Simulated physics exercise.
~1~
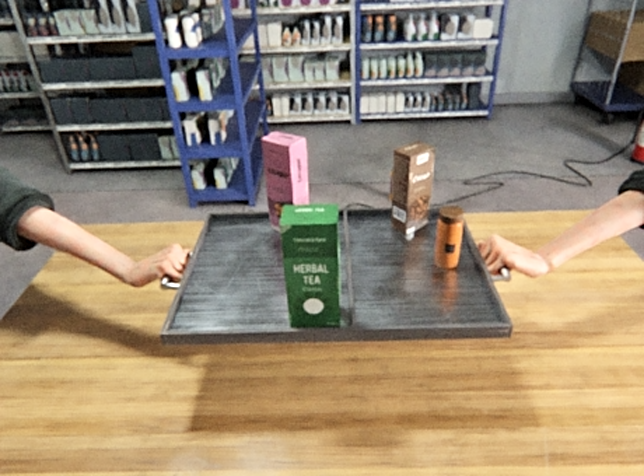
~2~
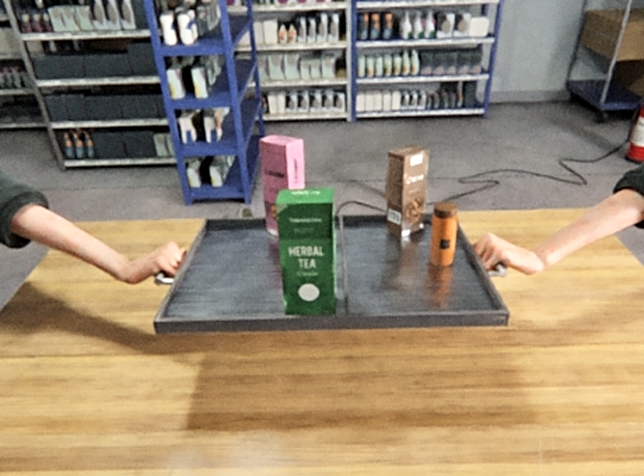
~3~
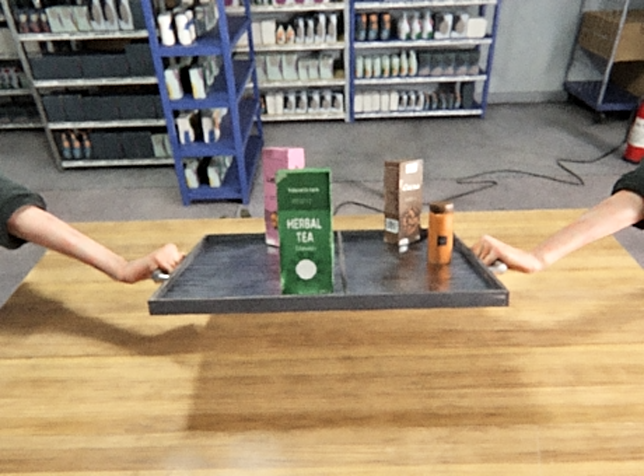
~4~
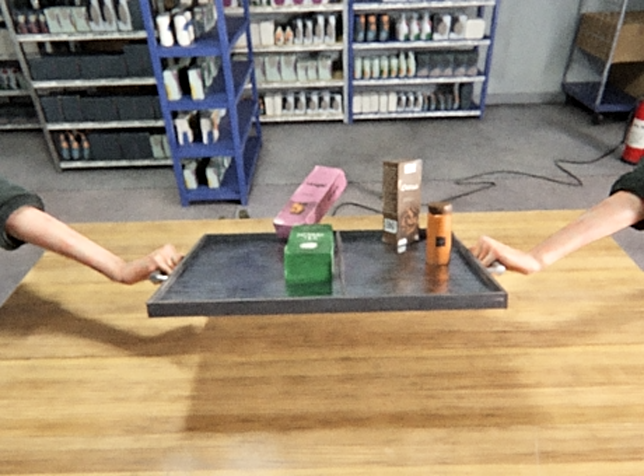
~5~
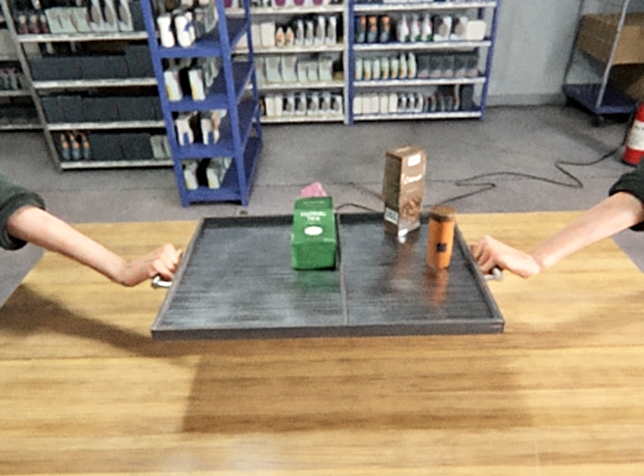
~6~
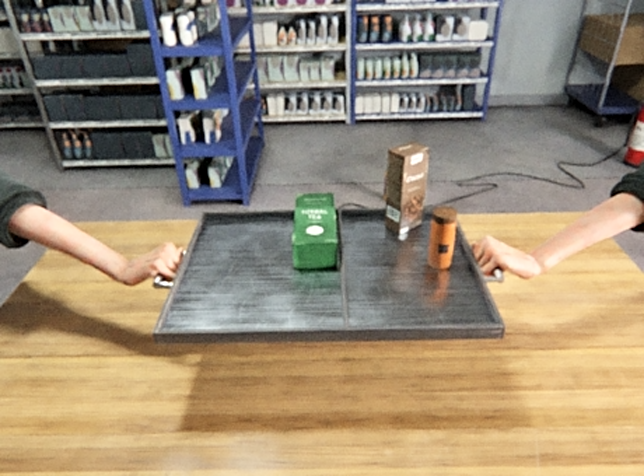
Serving tray tilting away in two hands, toppling green and pink cartons, pink one dropping off the far edge, then levelling.
